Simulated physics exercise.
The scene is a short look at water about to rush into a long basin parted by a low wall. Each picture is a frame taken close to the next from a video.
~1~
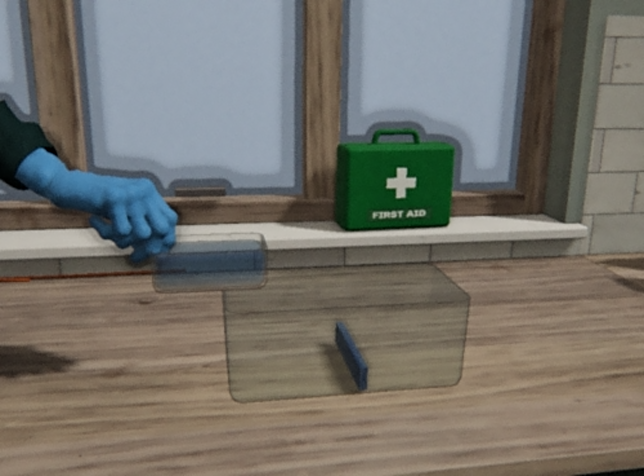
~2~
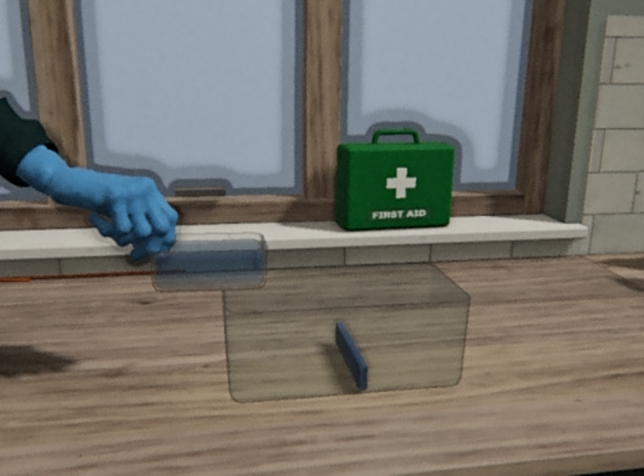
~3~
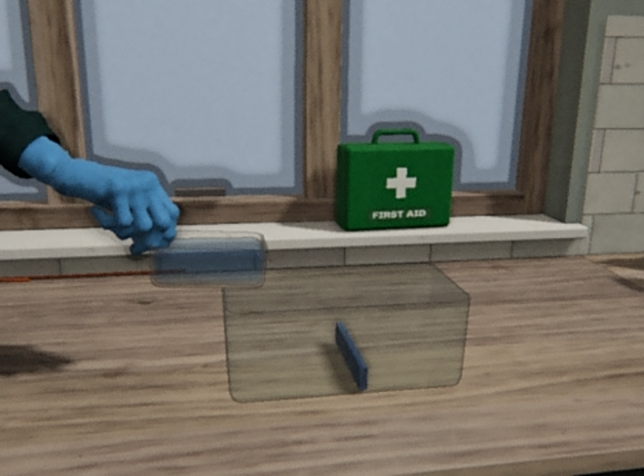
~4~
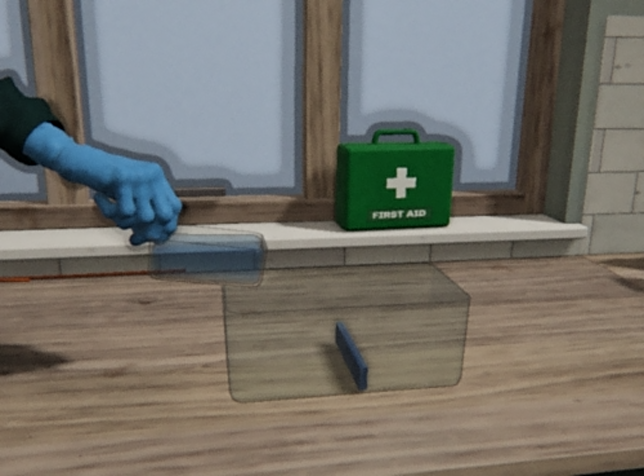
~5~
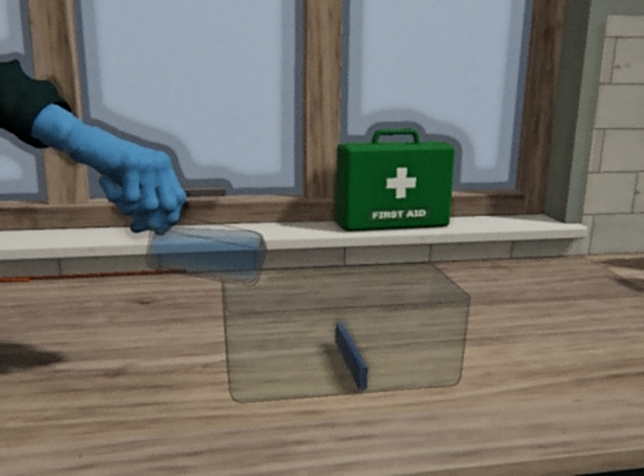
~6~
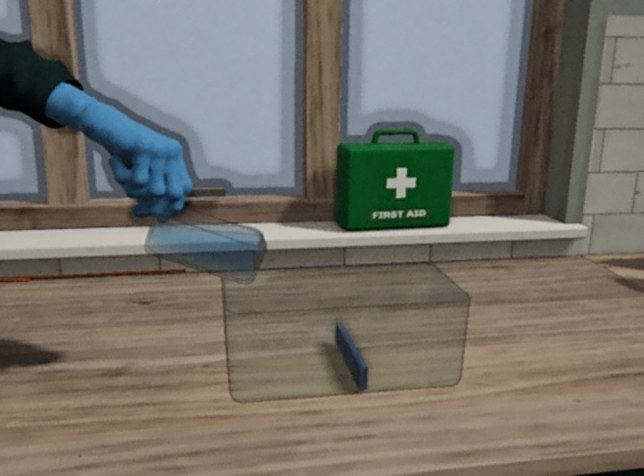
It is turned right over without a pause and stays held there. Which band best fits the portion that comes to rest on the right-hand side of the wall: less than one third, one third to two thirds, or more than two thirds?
It is one third to two thirds.
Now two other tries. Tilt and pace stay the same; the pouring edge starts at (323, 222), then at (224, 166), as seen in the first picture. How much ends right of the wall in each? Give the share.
First try 80 %, second try 20 %.
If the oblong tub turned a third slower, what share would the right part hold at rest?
Near 30 %.
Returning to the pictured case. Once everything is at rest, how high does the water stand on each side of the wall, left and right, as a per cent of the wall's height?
It settles around 30 on the left side and around 30 on the right side.
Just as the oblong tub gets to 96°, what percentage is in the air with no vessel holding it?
It comes to around 50 per cent.
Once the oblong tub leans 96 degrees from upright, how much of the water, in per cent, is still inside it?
I'd reckon near 20 percent is still held at that tilt.
A moment on, the oblong tub is tipped on its side and 19 per cent is still to pour, 29 is left of the wall and 0 right of it.
Next, the oblong tub is tipped right over and 0 per cent is still to pour, 49 is left of the wall and 49 right of it.
Then the oblong tub is tipped right over and 0 per cent is still to pour, 57 is left of the wall and 41 right of it.
Later the oblong tub is tipped right over and 0 per cent is still to pour, 58 is left of the wall and 40 right of it.
At rest 58 per cent lies left of the wall, 40 right of it and 2 outside.
